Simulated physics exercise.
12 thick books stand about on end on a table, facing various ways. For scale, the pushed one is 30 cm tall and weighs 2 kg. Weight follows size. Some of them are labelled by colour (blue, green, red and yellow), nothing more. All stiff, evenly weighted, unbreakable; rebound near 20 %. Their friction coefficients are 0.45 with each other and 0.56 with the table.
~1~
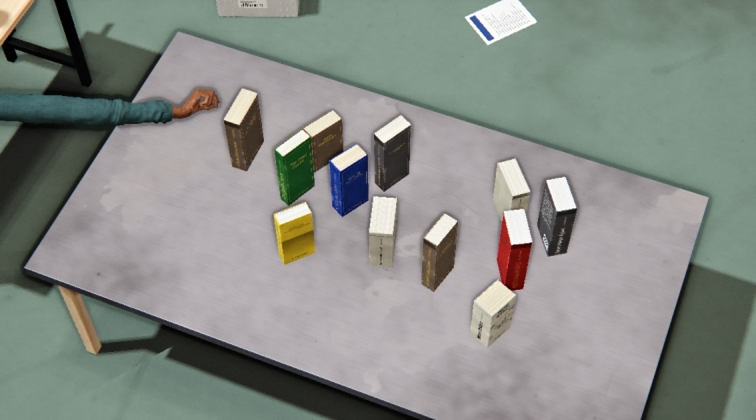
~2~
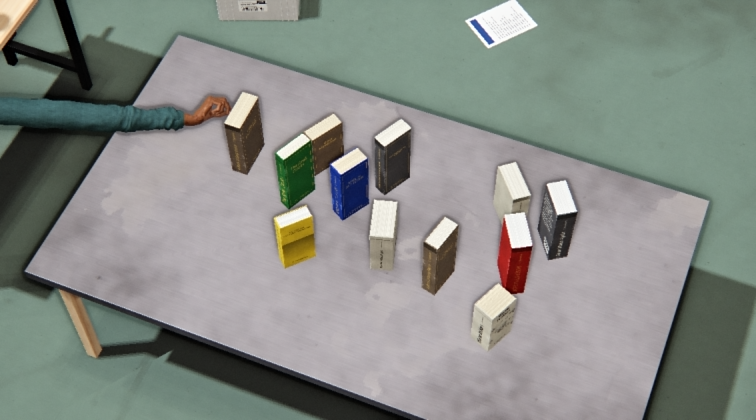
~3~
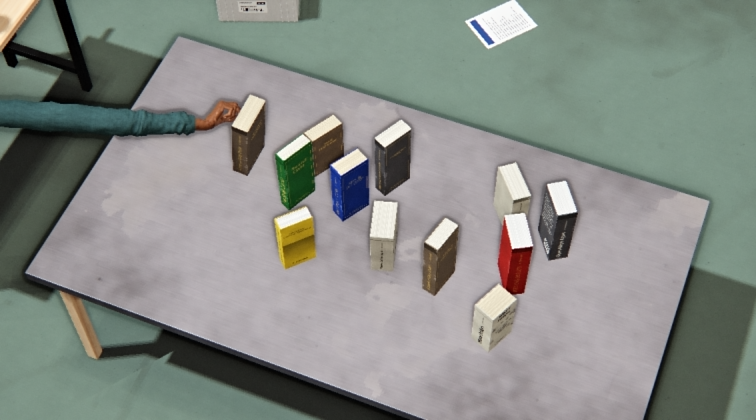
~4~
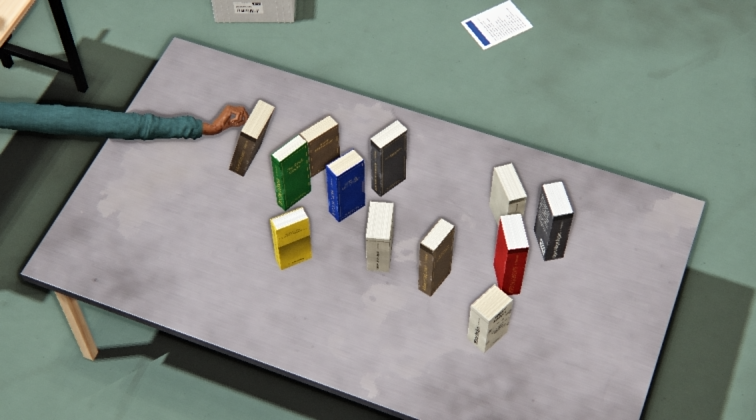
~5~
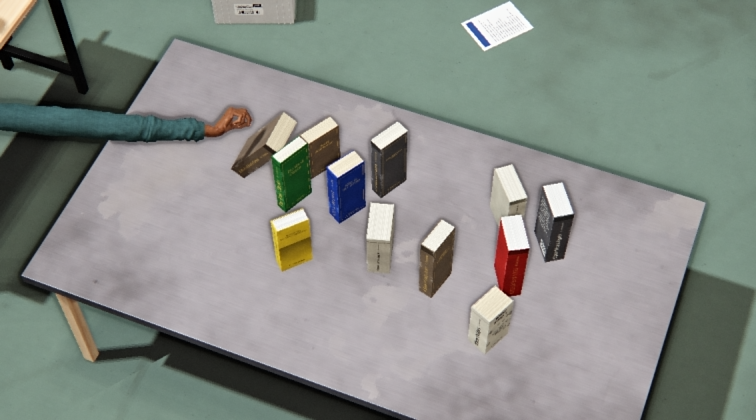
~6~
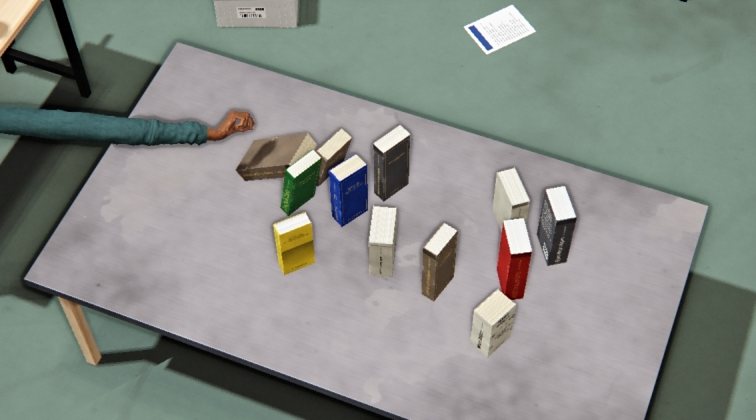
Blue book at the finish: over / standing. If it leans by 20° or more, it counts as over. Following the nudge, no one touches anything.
Over.
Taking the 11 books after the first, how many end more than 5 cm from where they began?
That comes to 6 in total.
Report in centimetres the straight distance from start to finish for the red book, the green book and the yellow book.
About: Red 0, green 20, yellow 0.
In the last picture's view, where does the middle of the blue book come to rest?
In the last picture it comes to a stop at about (388, 222).
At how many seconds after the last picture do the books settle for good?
Settling time: Near 1.5 s.
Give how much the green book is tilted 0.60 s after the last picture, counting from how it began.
Roughly 60°.
Then, 0.16 s later than the last frame, 2 of the 11 other books over; blue book tilted 13°; green book tilted 33°.
Then, 0.60 s later than the last frame, 4 of the 11 other books over; blue book tilted 45°; green book tilted 60°.
Then, 1.12 s later than the last frame, 6 of the 11 other books over; blue book tilted 63°; green book tilted 70°.
When it is over, 6 of the 11 other books over; blue book tilted 63°; green book tilted 70°; yellow book unmoved. Five left standing. In pixels of the last frame, middles, blue book near (388, 222), green book near (327, 217).
